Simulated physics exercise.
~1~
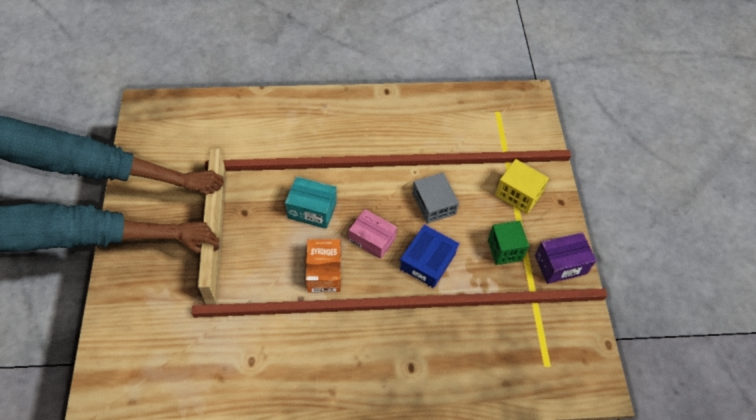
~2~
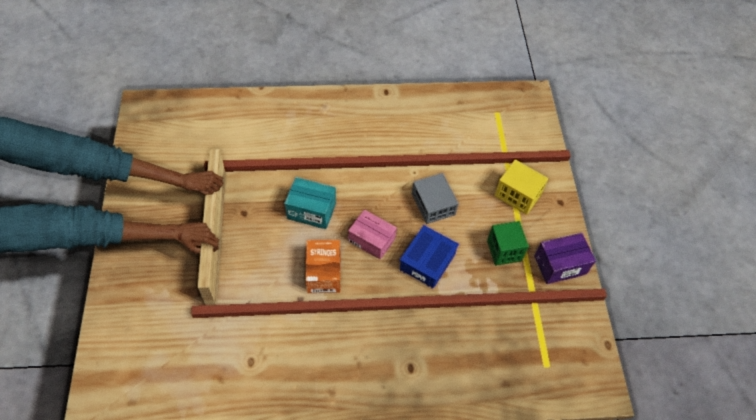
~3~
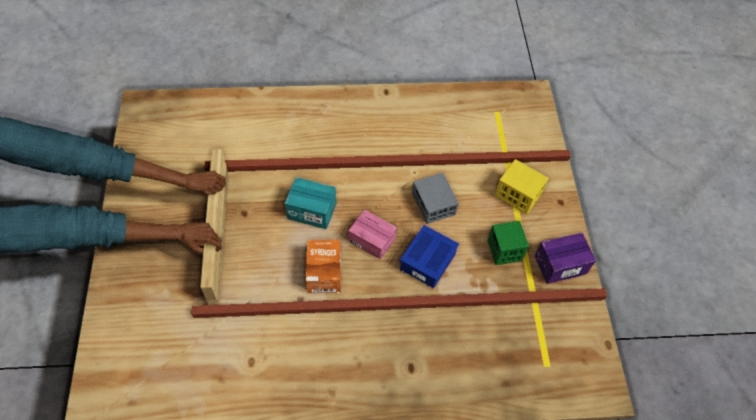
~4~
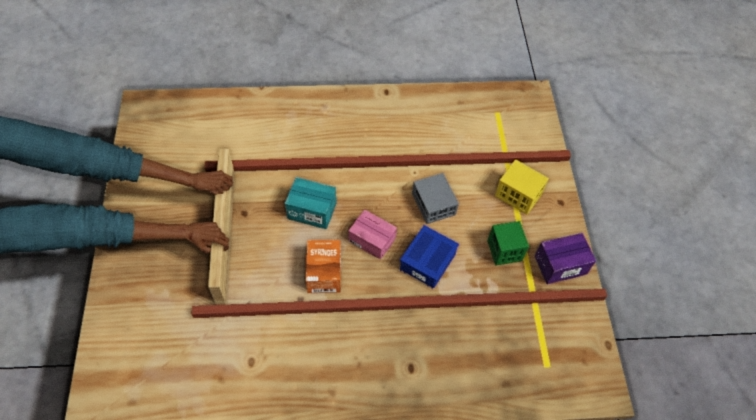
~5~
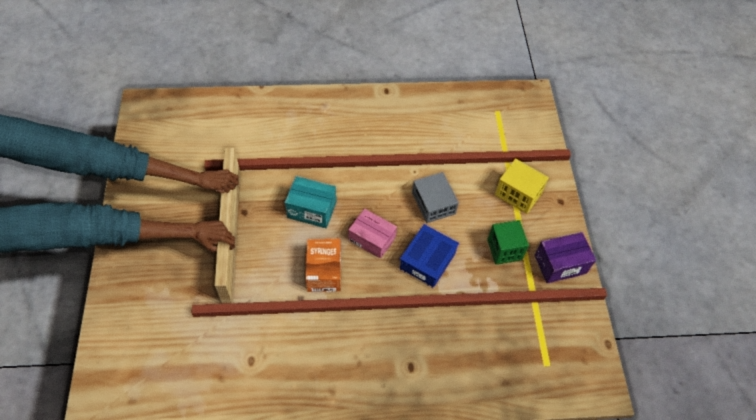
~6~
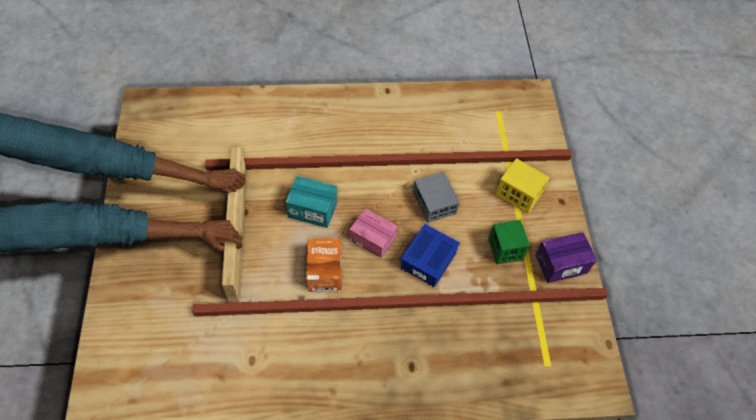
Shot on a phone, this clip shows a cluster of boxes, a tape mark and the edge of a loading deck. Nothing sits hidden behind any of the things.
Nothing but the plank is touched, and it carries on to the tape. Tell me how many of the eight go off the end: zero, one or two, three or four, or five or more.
The drop count fails to reach five, yet passes two.
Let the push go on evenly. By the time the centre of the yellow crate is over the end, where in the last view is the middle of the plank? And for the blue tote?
Roughly (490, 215); for the second one, roughly (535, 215).
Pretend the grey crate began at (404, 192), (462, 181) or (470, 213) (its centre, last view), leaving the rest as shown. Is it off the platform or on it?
Going through the three places, it is not lost; is not lost; is not lost.
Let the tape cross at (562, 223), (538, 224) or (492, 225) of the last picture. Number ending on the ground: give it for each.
Tallies in the order asked: 5, 5, 2.
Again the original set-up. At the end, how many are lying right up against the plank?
It touches 3.
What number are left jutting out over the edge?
That comes to 2 of them.
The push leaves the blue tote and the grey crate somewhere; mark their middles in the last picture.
The blue tote at (582, 242), the grey crate at (575, 196).
Soon after, none off yet; purple parcel at rest near (566, 258); yellow crate at rest near (522, 186); green crate at rest near (509, 242).
After that, none off yet; purple parcel displaced about its own width near (602, 265); yellow crate displaced about its own width near (562, 185); green crate displaced well along near (565, 242).
In the end, the number that fall off is three or four; gone, green crate, yellow crate and purple parcel.
